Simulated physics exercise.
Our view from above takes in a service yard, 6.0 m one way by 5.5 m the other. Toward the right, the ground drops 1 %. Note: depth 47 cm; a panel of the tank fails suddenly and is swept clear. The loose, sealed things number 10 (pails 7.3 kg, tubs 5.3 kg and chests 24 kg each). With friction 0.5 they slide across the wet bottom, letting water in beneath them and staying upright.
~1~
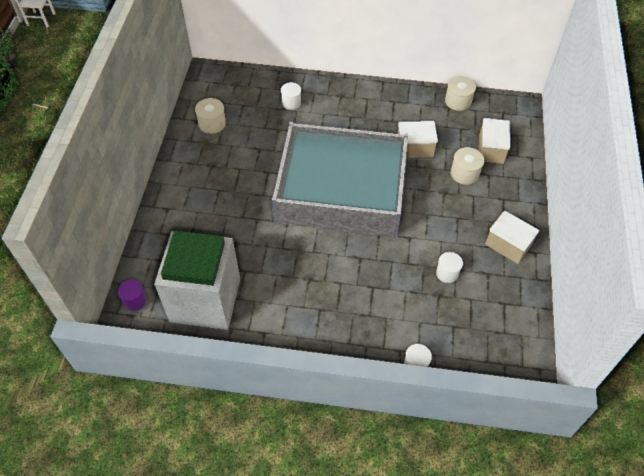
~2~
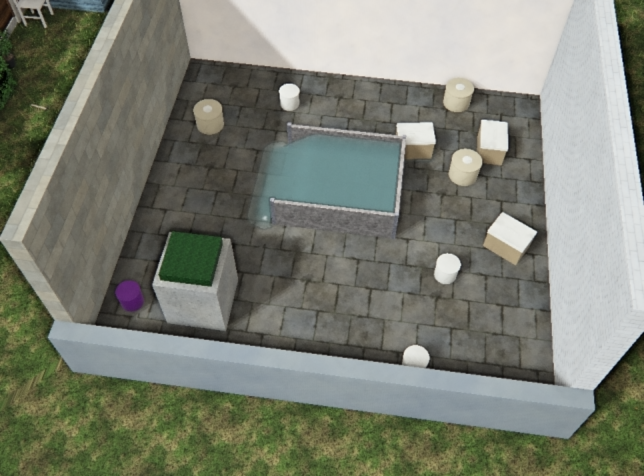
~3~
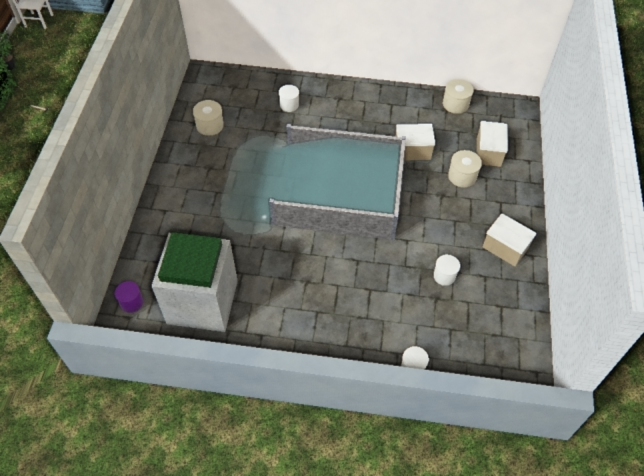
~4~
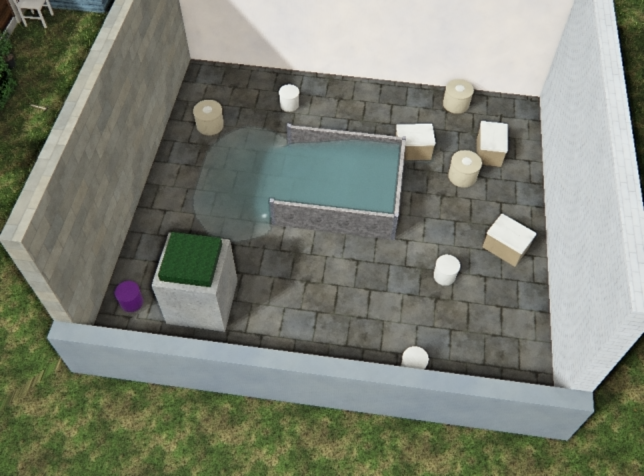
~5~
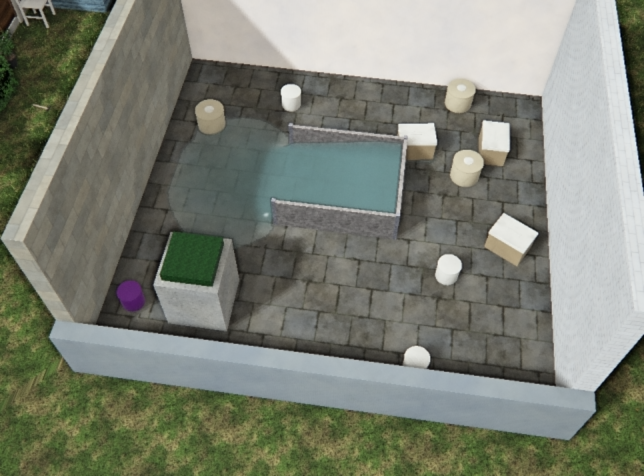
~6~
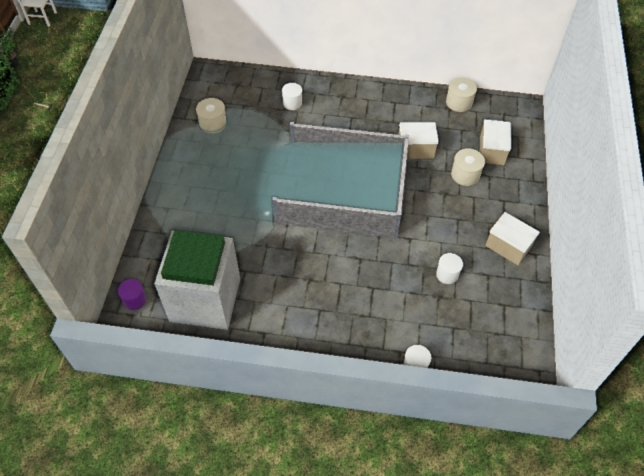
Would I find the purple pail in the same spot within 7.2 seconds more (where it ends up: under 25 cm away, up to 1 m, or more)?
Purple pail winds up a long way off.
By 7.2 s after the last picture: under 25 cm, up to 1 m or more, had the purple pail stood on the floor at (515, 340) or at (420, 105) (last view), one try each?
Spot one - it barely budges; spot two - it barely budges.
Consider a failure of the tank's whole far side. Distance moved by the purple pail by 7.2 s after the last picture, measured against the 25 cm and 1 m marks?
What happens next is that the purple pail does not really budge.
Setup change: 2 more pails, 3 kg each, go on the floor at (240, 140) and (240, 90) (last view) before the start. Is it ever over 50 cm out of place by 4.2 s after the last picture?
Well, the first one is higher and the other higher.
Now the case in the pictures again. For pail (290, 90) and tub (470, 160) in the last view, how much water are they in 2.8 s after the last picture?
First about 3 cm, second about 0 cm.
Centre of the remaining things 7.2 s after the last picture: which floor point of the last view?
Centre of the remaining things: Roughly (443, 202).
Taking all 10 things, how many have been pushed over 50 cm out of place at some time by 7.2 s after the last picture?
The total is 3.
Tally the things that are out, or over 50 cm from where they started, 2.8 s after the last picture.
The answer is 2.
Then, 0.9 s after the last picture the purple pail is near (130, 289), 0.0 m from its start, aground; 1 afloat.
Then, 2.8 s after the last picture the purple pail is near (245, 333), 1.7 m from its start, aground; 1 afloat.
Then, 4.8 s after the last picture the purple pail is near (348, 328), 2.9 m from its start, aground; 0 afloat.
Then, 7.2 s after the last picture the purple pail is near (348, 328), 2.9 m from its start, aground; 2 afloat.
